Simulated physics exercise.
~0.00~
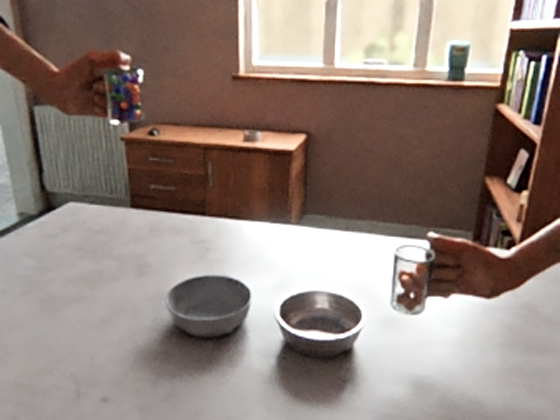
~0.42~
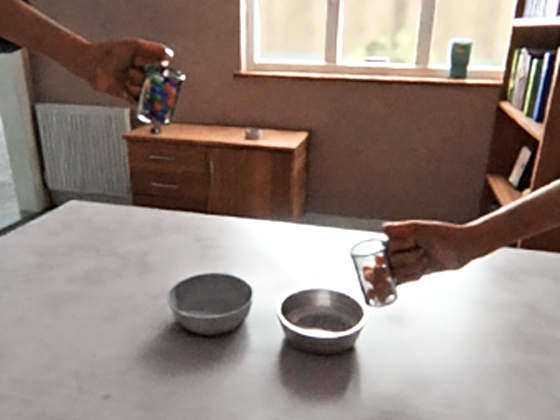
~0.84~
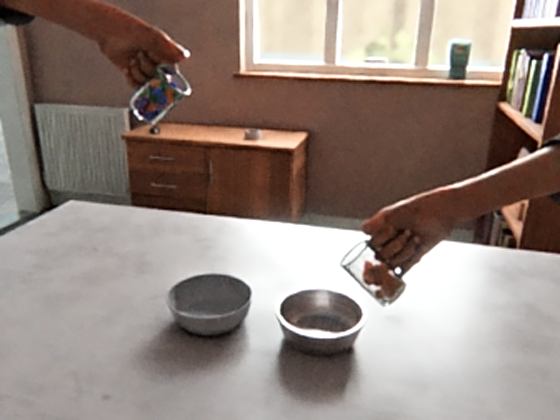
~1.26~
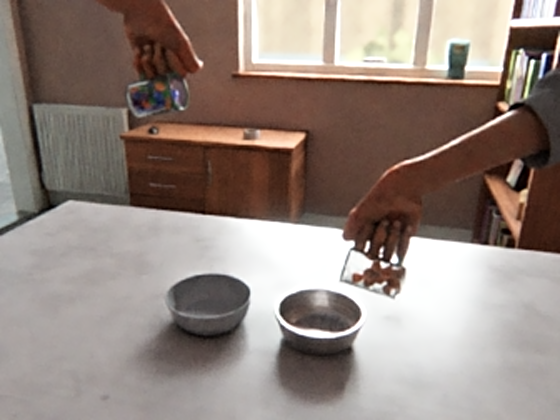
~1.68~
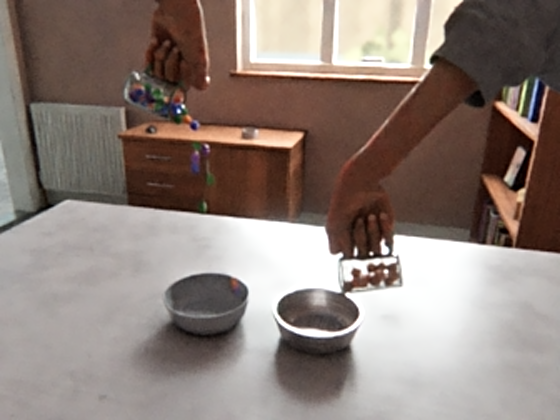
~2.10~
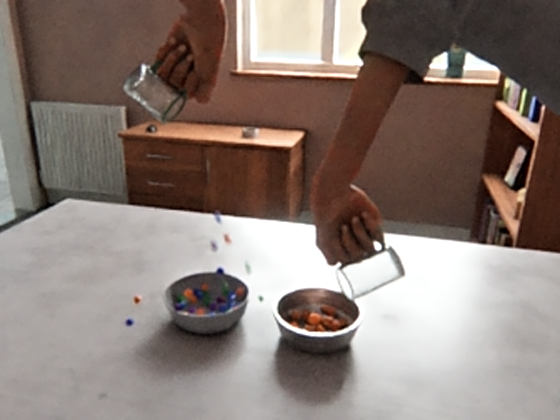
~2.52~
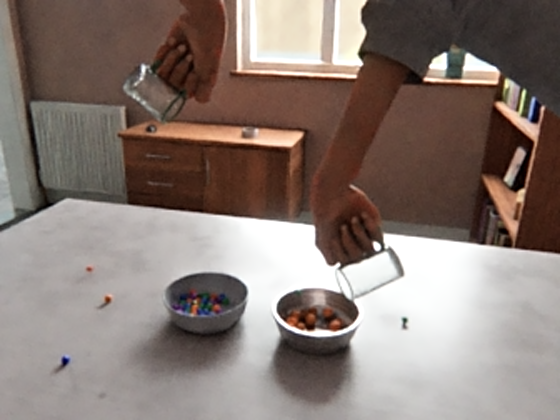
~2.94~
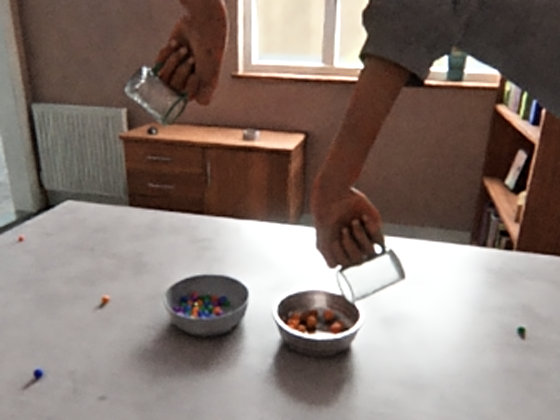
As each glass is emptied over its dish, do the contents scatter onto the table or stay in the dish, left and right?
On the left, most of the colourful beads land in the dish but a few scatter across the table. On the right, all the orange-brown pieces end up in the dish.
